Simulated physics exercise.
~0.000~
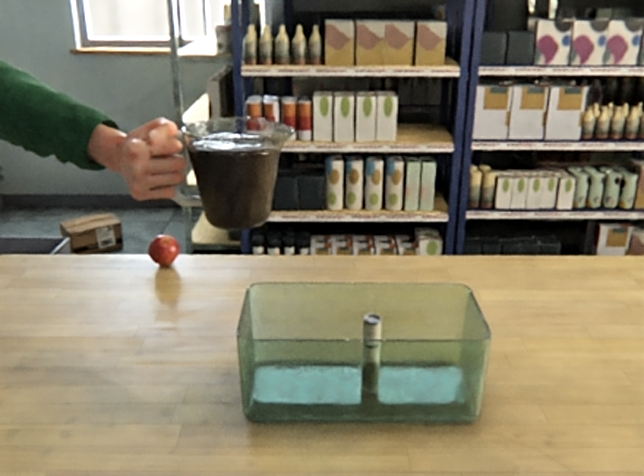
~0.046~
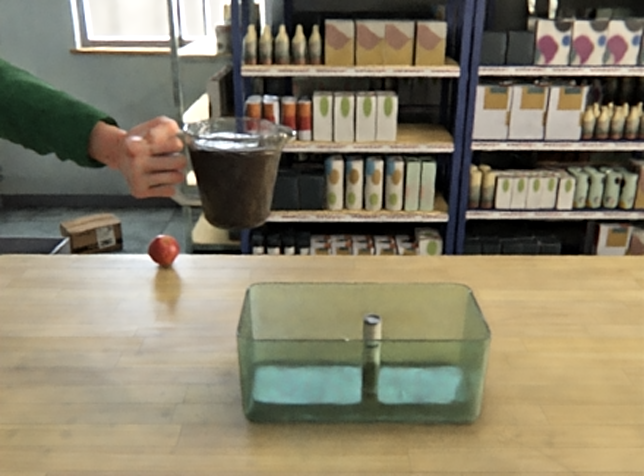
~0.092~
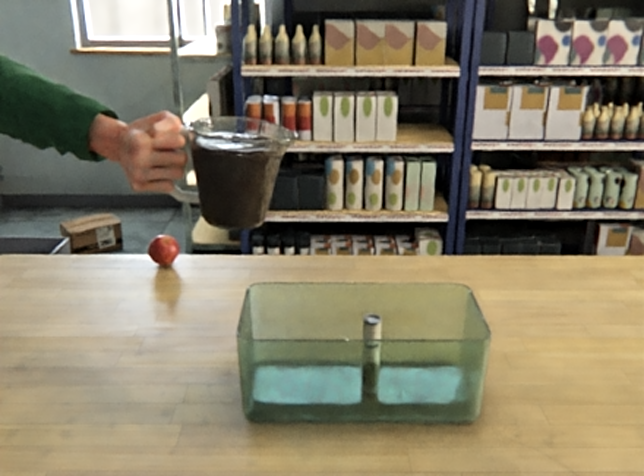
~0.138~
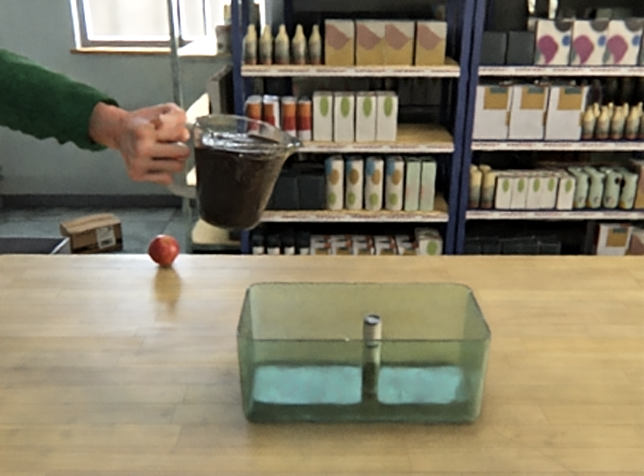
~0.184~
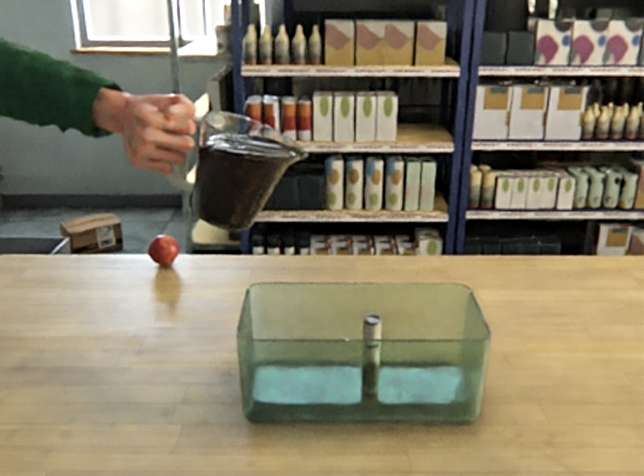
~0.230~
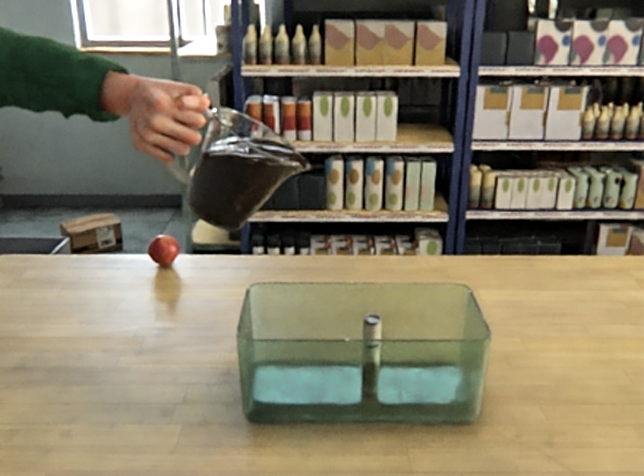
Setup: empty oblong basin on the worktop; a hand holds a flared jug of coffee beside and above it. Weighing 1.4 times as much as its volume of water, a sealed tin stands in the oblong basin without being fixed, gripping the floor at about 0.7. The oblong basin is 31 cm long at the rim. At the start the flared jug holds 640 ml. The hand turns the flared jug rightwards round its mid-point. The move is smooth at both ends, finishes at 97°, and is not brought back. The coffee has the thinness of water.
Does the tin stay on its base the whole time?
No: It tilts over.
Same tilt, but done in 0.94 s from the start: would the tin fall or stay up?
Then the tin tumbles.
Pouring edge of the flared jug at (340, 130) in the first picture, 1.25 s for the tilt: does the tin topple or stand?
Then it topples.
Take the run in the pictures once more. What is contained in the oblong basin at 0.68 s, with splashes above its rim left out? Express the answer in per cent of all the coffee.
I'd say roughly 66 in a hundred of it.
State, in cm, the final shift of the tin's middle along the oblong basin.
It finishes around 8.0 cm from where it began.
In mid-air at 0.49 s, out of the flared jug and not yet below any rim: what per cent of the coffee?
It comes to roughly 36 per cent.
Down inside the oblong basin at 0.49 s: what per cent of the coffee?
Close to 12 in a hundred.
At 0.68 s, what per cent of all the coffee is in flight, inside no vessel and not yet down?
22 in a hundred, give or take.
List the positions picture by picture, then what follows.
In the first picture, tilt 0°; pouring edge (296, 130); surface from (191, 141) to (280, 142); the oblong basin's rim runs from (243, 310) to (480, 311); the tin's top is at (372, 322).
In the second picture, tilt 1°; pouring edge (297, 132); surface from (192, 141) to (281, 143).
In the third picture, tilt 6°; pouring edge (300, 136); surface from (194, 139) to (283, 145).
In the fourth picture, tilt 12°; pouring edge (304, 144); surface from (198, 139) to (287, 147).
In the fifth picture, tilt 21°; pouring edge (308, 155); surface from (202, 142) to (293, 150).
In the sixth picture, tilt 31°; pouring edge (311, 168); surface from (203, 153) to (307, 160); 1 per cent is over the edge.
Then, 0.49 s in, the tilt is 89° and 50 per cent is still to pour; the tin stands where it began.
Then, 0.68 s in, the tilt is 97° and 13 per cent is still to pour; the tin leans 34°.
Then, 0.88 s in, the tilt is 97° and 1 per cent is still to pour; the tin lies on its side.
Then, 1.10 s in, the tilt is 97° and 0 per cent is still to pour; the tin lies on its side.
Finally, the tin lies on its side.
